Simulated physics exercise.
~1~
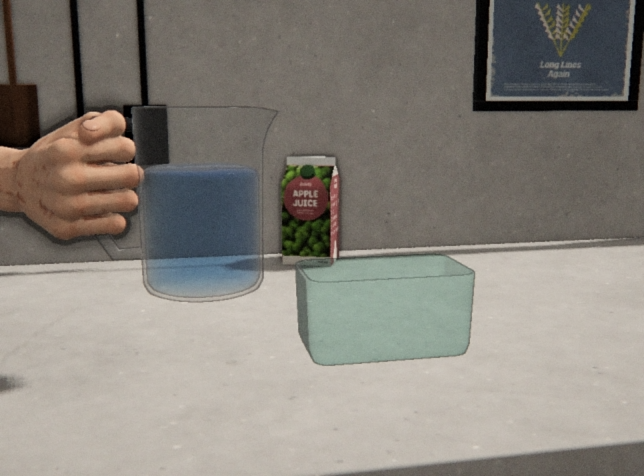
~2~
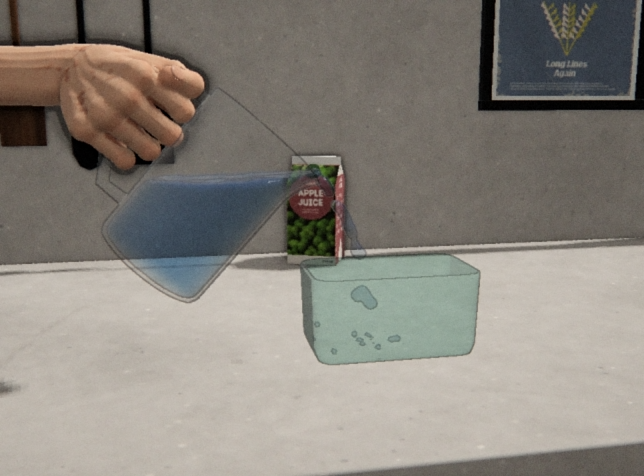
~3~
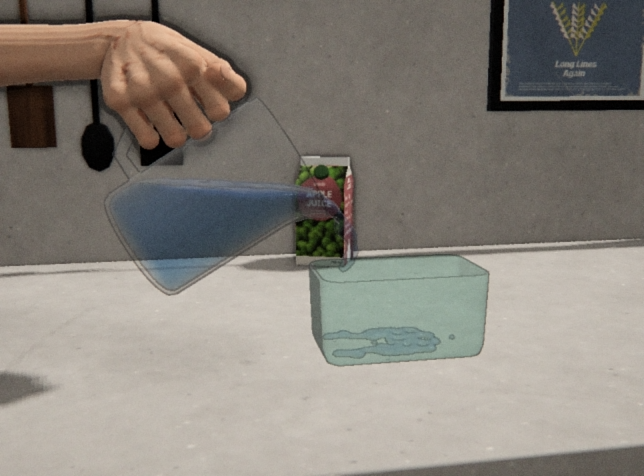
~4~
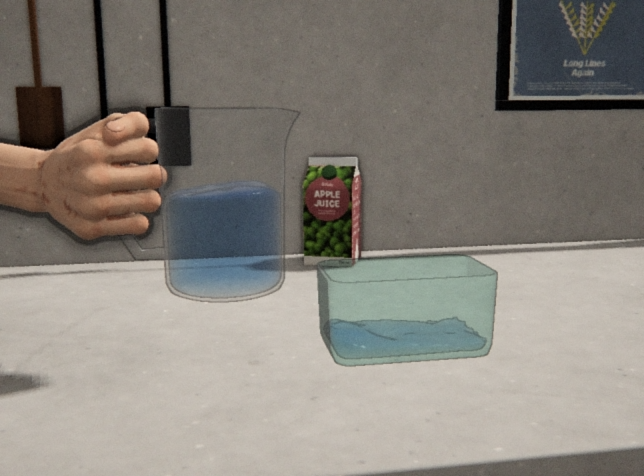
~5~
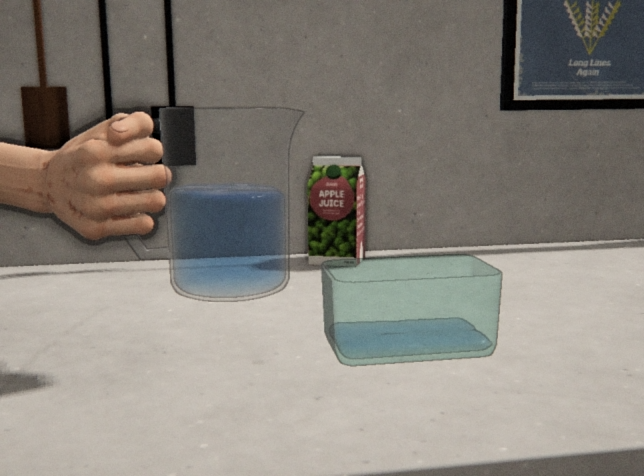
A hand at the left grips a clear pitcher of blue water above a pale counter, seen from the front against a grey wall. To its right sits an empty, see-through green oblong tub, with an apple juice carton behind and a dark-framed poster at the upper right. The hand tips the pitcher to the right, and a thin stream falls into the tub, spotting its bottom. It tilts further, and water spreads across the base. The pitcher then turns upright, still partly full, while a shallow blue layer settles in the tub.
